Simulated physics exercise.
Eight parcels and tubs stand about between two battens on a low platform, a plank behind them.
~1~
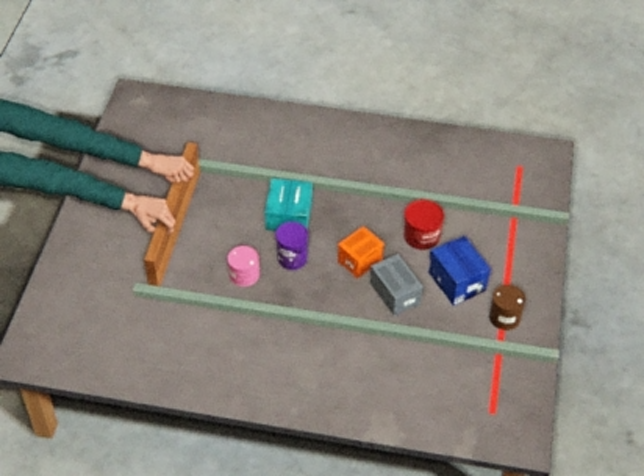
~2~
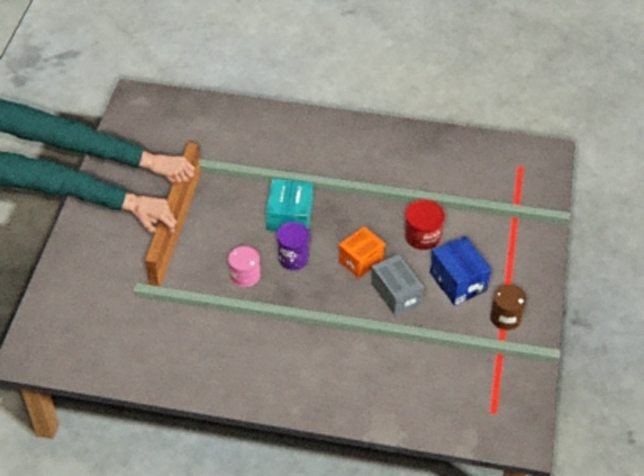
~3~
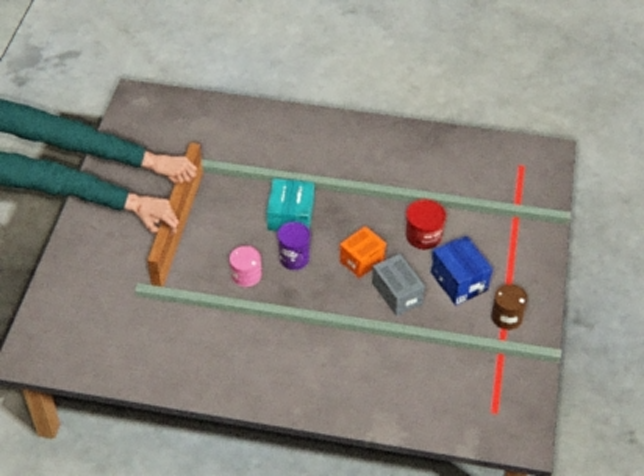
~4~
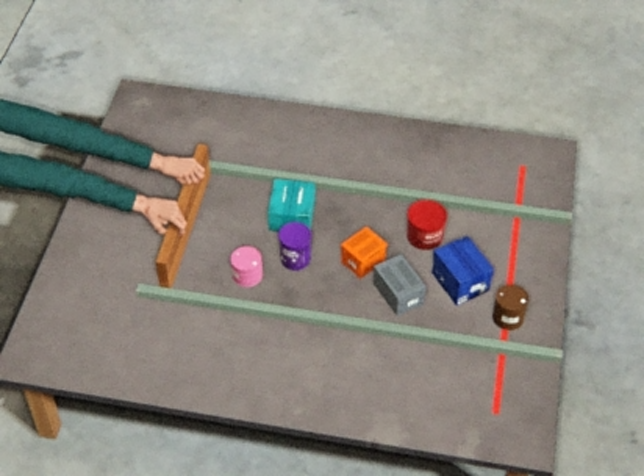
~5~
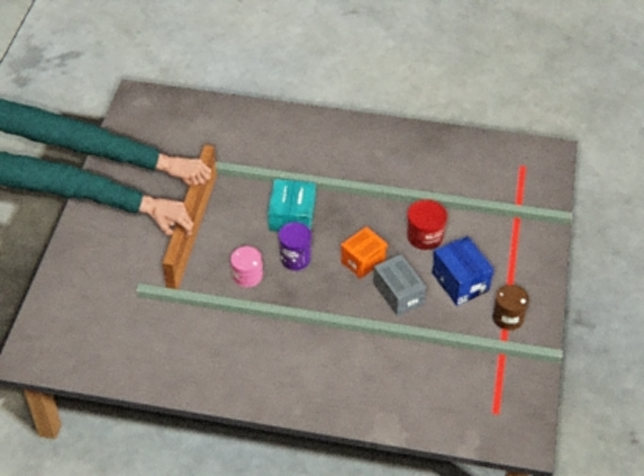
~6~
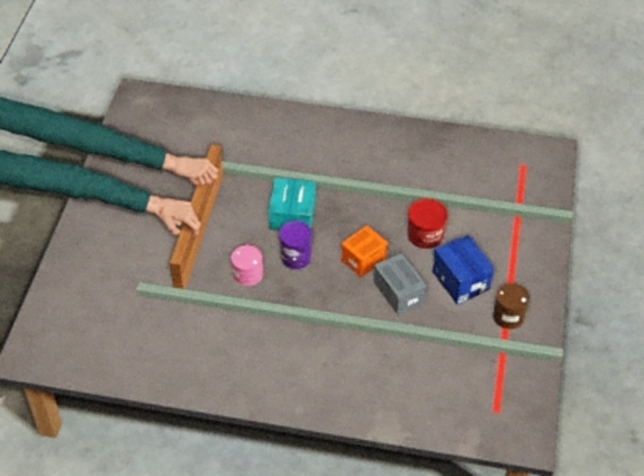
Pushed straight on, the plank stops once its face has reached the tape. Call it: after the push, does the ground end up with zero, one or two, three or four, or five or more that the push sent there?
The ground ends up with three or four.
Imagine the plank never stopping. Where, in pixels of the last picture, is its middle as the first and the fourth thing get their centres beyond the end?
Its middle is around (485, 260) and later (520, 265).
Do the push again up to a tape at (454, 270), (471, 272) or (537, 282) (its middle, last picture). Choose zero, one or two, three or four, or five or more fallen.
Taking the three places in turn: None, none, at least five.
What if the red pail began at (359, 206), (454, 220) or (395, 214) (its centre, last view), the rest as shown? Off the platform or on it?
At the three spots, the red pail tips over, tips over and tips over.
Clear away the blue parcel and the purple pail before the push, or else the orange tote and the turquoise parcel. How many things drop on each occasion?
2 in the first try, 1 in the second.
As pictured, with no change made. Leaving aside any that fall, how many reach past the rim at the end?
The count is 2.
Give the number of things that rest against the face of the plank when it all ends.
It ends up touching 3.
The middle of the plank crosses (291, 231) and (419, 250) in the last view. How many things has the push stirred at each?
I make it 3 at the first spot and 8 at the other.
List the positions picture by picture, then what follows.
The first picture shows brown canister (507, 308); blue parcel (459, 271); red pail (423, 225); plank (174, 214); tape (507, 280).
The second picture shows blue parcel (460, 271); turquoise parcel (290, 207).
The third picture shows red pail (425, 225); pink canister (246, 266).
The fourth picture shows brown canister (510, 308); plank (185, 216).
The fifth picture shows blue parcel (462, 271); purple pail (295, 247).
The sixth picture shows brown canister (511, 306); blue parcel (463, 270); red pail (427, 224); plank (198, 217); tape (511, 278).
A little later, none off yet; brown canister at rest near (511, 306); blue parcel at rest near (463, 270); red pail at rest near (427, 224).
Next, none off yet; brown canister at rest near (511, 306); blue parcel at rest near (463, 270); red pail shifted a little near (442, 226).
Later still, none off yet; brown canister shifted about its own width near (535, 325); blue parcel shifted about its own width near (530, 288); red pail shifted well along near (521, 237).
When it is over, the number that fall off is three or four; down, red pail, blue parcel and brown canister.
